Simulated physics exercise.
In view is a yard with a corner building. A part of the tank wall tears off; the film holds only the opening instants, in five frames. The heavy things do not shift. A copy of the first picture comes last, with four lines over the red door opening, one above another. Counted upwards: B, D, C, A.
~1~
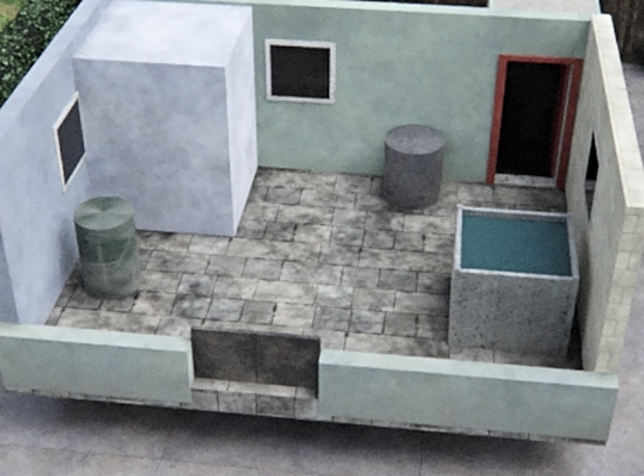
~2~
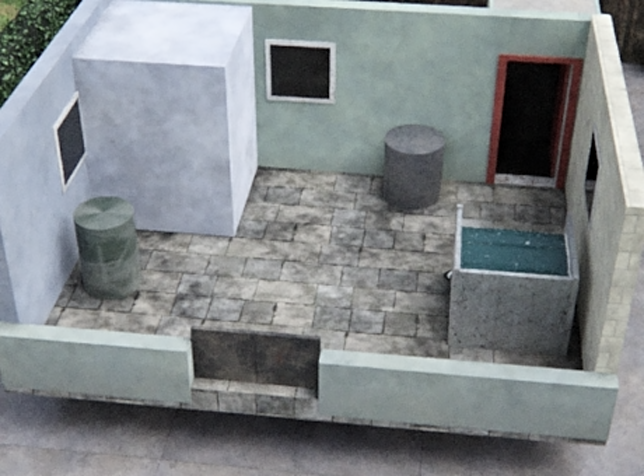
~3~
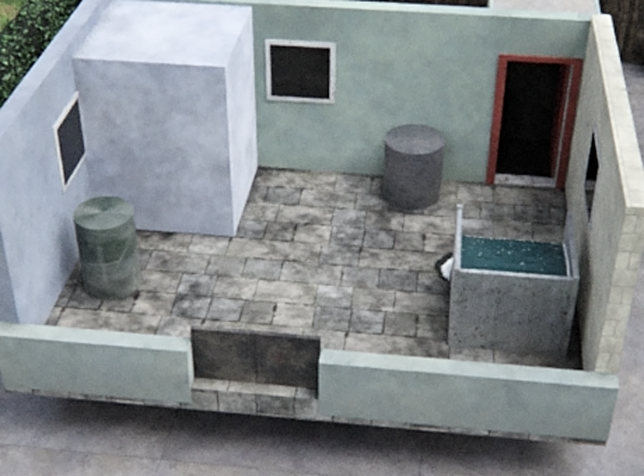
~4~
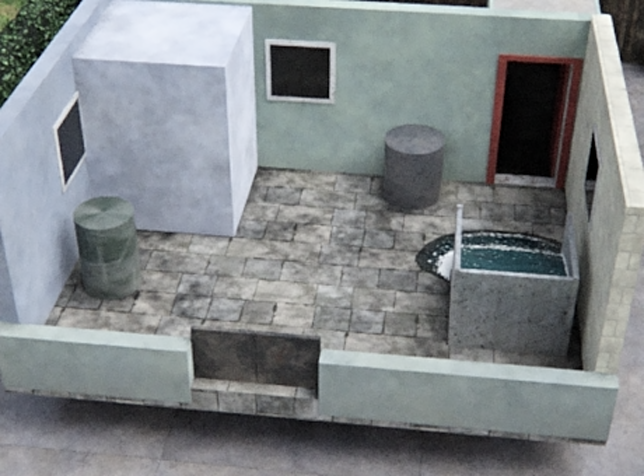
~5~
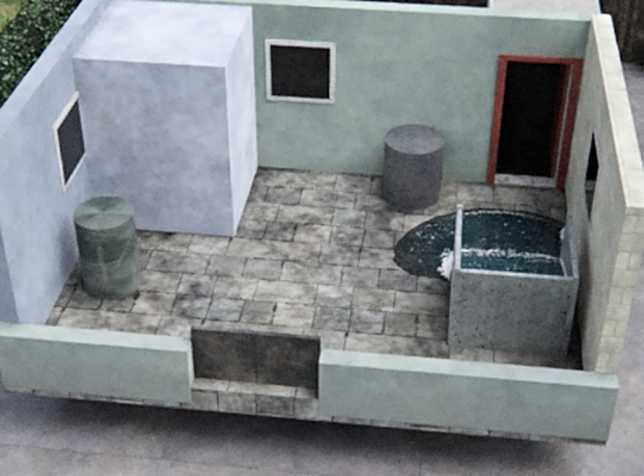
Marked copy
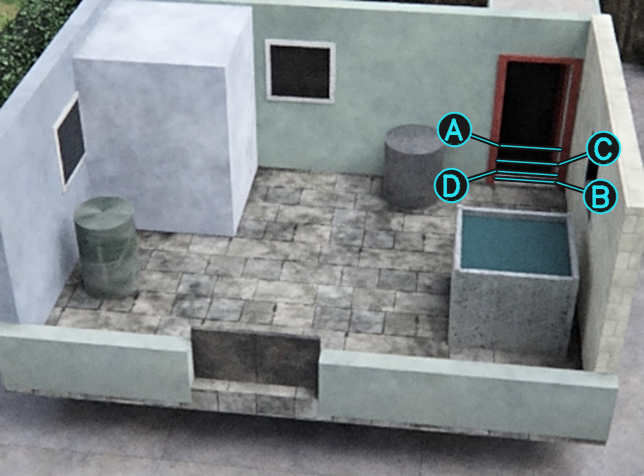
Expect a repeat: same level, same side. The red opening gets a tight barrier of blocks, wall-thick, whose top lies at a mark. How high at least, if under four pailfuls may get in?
Go for A.
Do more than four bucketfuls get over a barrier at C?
Yes.
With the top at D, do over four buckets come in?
Yes, that goes wrong.
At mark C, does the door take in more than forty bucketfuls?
No.
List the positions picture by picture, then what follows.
Water in the tank at rest, its middle at (515, 247); foot of the red doorway at (524, 185); shut gate at (256, 340).
Water covers 2 % of the ground and shows as far out as (452, 273).
Water covers 4 % of the ground and shows as far out as (444, 264).
Water covers 8 % of the ground and shows as far out as (450, 237).
Water covers 14 % of the ground and shows as far out as (527, 214).
On the marked copy, A at (529, 147); B at (525, 180); C at (527, 162); D at (526, 173); from the bottom up B, D, C, A.
Choosing A, a splash gets over, under a bucket.
Choosing B, dozens of bucketfuls pour in.
Choosing C, about 12 bucketfuls get in.
Choosing D, dozens of bucketfuls pour in.
